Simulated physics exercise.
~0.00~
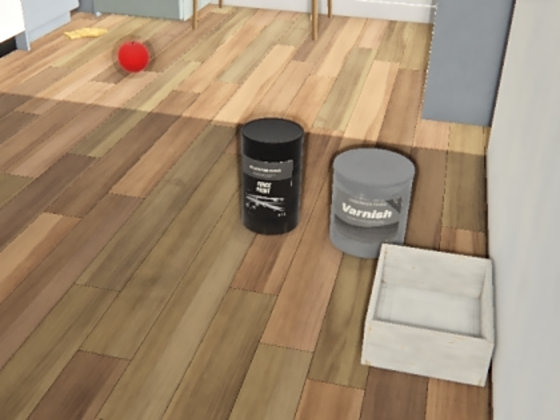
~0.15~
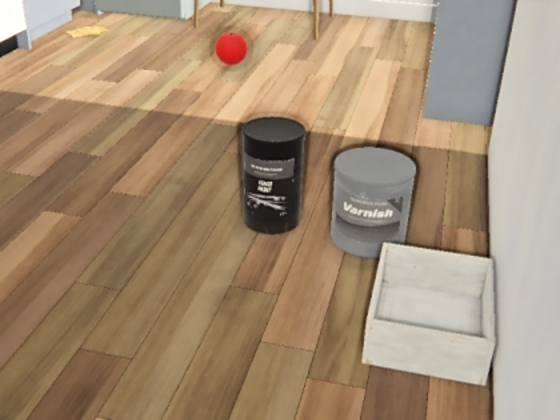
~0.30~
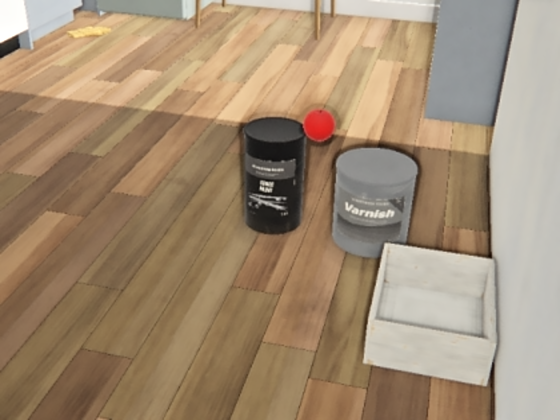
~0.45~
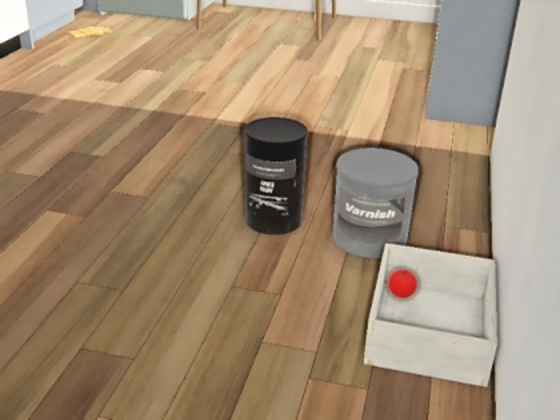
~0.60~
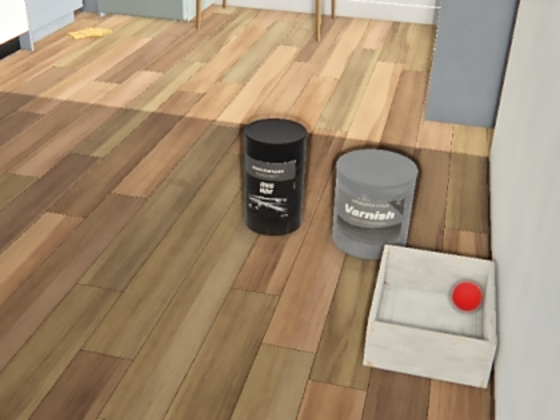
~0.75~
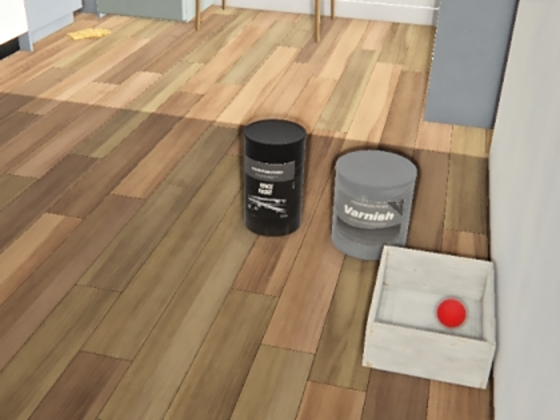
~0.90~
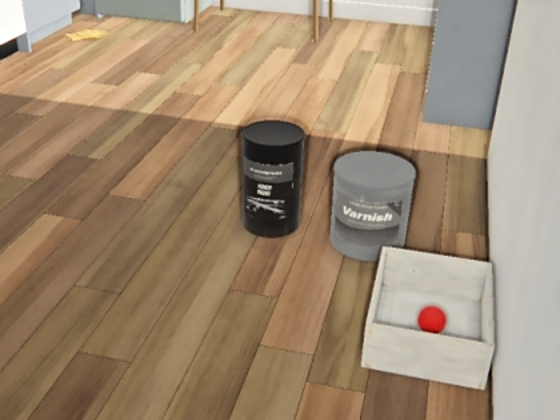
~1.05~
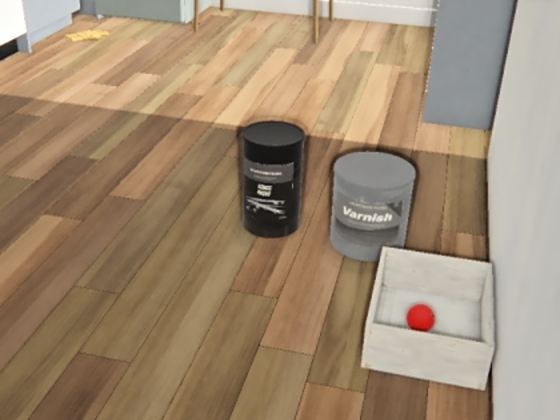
A slightly swaying view looks down from above on a room with a wood-plank floor, bordered by a pale wall on the right and cabinets and chair legs along the far side. A black pail stands near the middle, with a grey pail labelled Varnish to its right and an open whitish box nearer the viewer. A red apple travels rightward from the upper left, then drops past the pails and into the box. It reaches the box's right side, then drifts back left and settles toward the middle. At the end it is inside, both pails still standing in place.
